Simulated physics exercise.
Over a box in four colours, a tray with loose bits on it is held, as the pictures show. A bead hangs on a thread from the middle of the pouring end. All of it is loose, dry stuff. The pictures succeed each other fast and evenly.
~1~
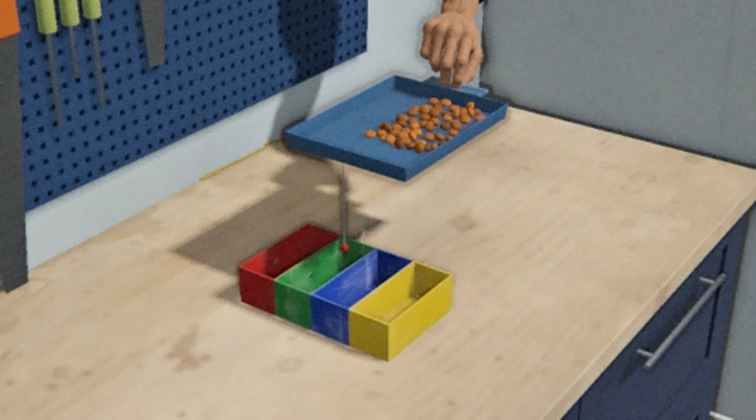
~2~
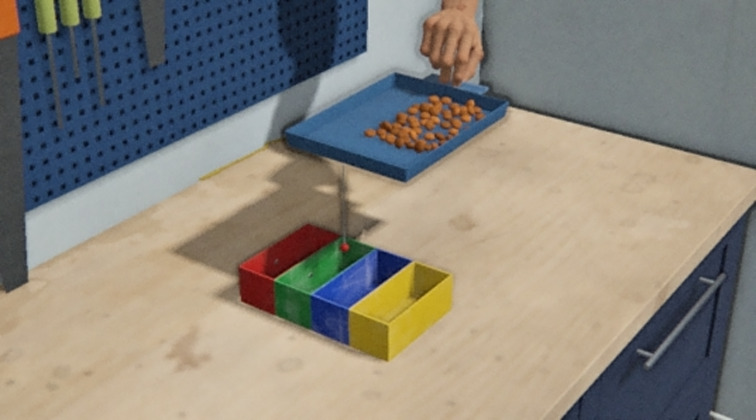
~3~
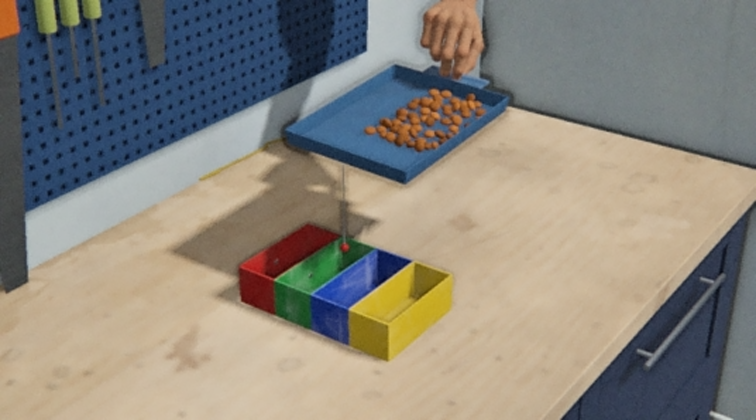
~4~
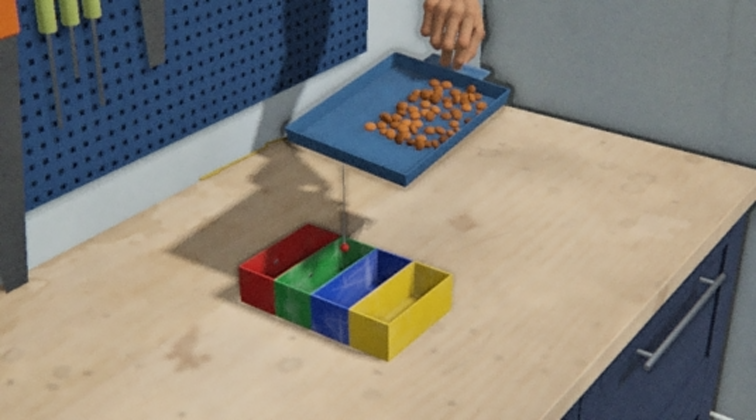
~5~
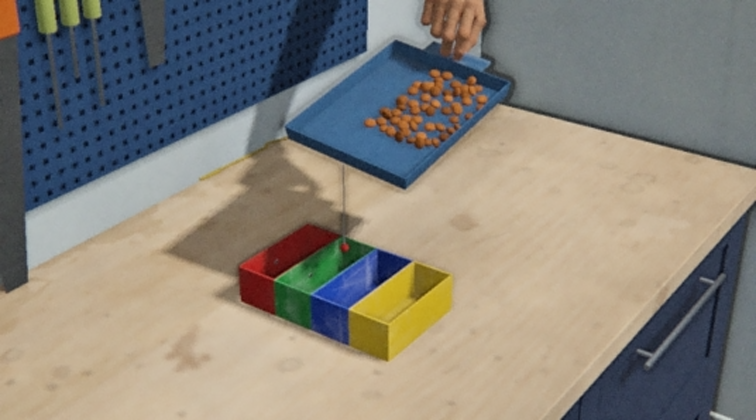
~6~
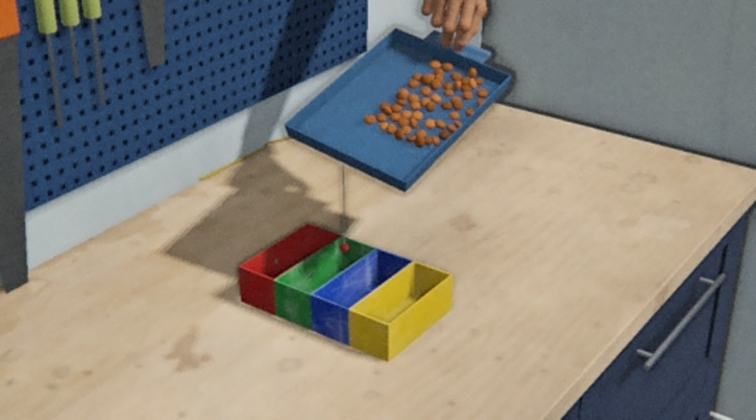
A blue tray scattered with small orange-brown bits is held by a hand at its far edge, above a pale wooden worktop seen from a raised, fixed viewpoint. Below it sits an open box with red, green, blue and yellow compartments, a small red bead hanging on a thread above it, beside a blue pegboard with tools. The tray starts level, then its far side rises slowly and its pouring edge slants slightly lower at the right corner.
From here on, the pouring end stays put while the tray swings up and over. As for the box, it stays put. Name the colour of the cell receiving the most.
That is the yellow one.
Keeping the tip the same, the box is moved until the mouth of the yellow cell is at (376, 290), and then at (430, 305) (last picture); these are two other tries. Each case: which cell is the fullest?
Try one: The yellow cell; try two: The blue cell.
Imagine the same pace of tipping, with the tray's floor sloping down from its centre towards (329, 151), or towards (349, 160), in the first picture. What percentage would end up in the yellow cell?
Respectively 0 % and 10 %.
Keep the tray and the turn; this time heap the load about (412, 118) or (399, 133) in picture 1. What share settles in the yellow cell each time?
About 60 % and 50 %.
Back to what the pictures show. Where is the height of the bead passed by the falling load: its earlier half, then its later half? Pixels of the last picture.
It passes near (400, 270) first and then near (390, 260).
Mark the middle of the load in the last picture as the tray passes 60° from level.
Check around (405, 154) in the last picture.
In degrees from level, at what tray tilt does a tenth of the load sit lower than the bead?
The tilt is near 110° by then.
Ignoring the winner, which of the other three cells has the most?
Second is blue.
Soon after the last picture, tray tipped steeply; nearly all on the tray; a stray few falling or outside the box.
A little later, tray tipped right over; about half on the tray; about a quarter in the yellow cell; a small part in the blue cell; about a quarter falling or outside the box.
Later still, tray tipped past a quarter turn; about two thirds in the yellow cell; about a third in the blue cell.
At rest, tray tipped past a quarter turn; about two thirds in the yellow cell; about a third in the blue cell; none in the green cell; none in the red cell.
